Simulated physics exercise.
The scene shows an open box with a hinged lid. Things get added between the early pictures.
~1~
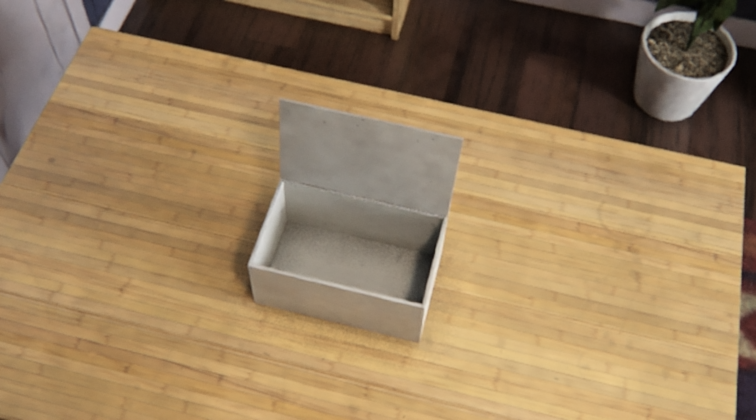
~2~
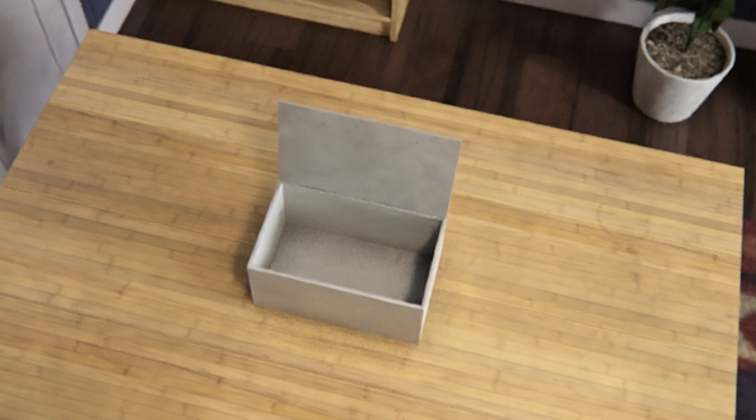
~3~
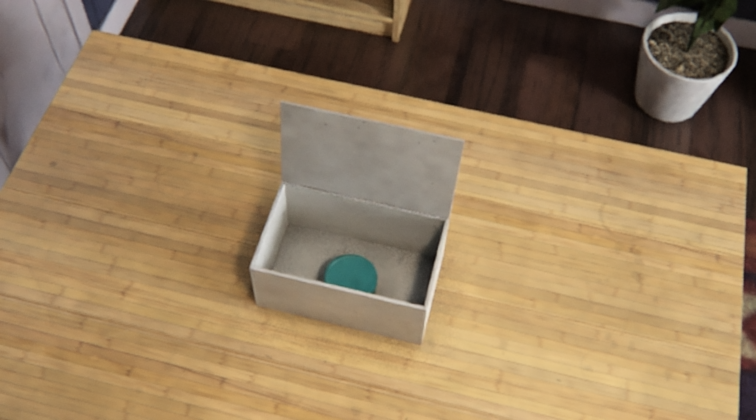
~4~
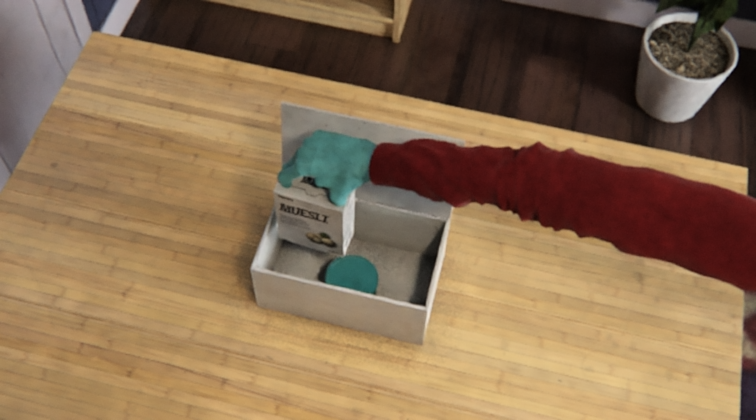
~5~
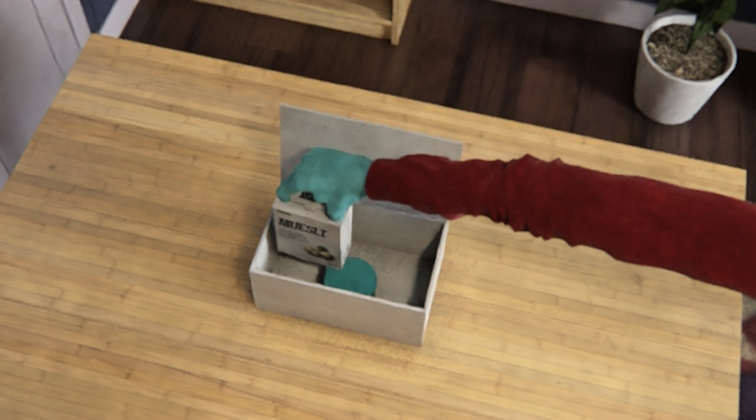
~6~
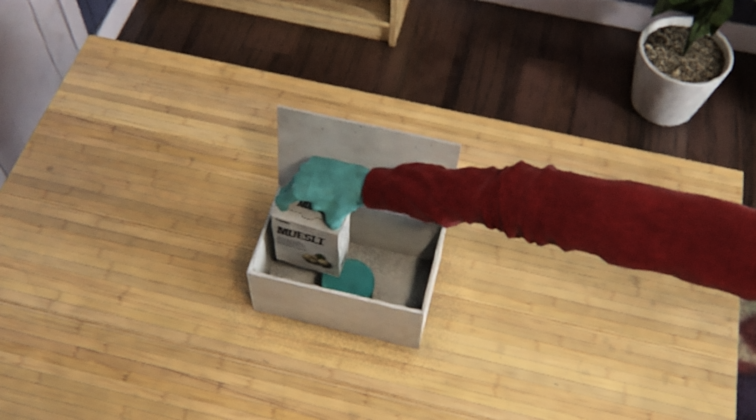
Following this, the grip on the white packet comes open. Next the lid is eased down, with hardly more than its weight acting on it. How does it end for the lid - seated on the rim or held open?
For the lid it ends held open.
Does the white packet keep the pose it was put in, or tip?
As it turns out, the white packet changes its angle.
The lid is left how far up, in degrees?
It comes to about 60°.
Then, 0.40 s on from there, white packet turned 29° from how it was put near (309, 227).
Then, 1.10 s on from there, lid starting down; white packet turned 17° from how it was put near (304, 232).
Then, 1.40 s on from there, lid 75° above the rim; white packet turned 17° from how it was put near (304, 232).
Then, 1.50 s on from there, lid 67° above the rim; white packet turned 17° from how it was put near (304, 232).
In the end, lid 60° above the rim; left askew, white packet; turquoise tub unmoved. At the end, from the last picture's camera, white packet near (305, 233).
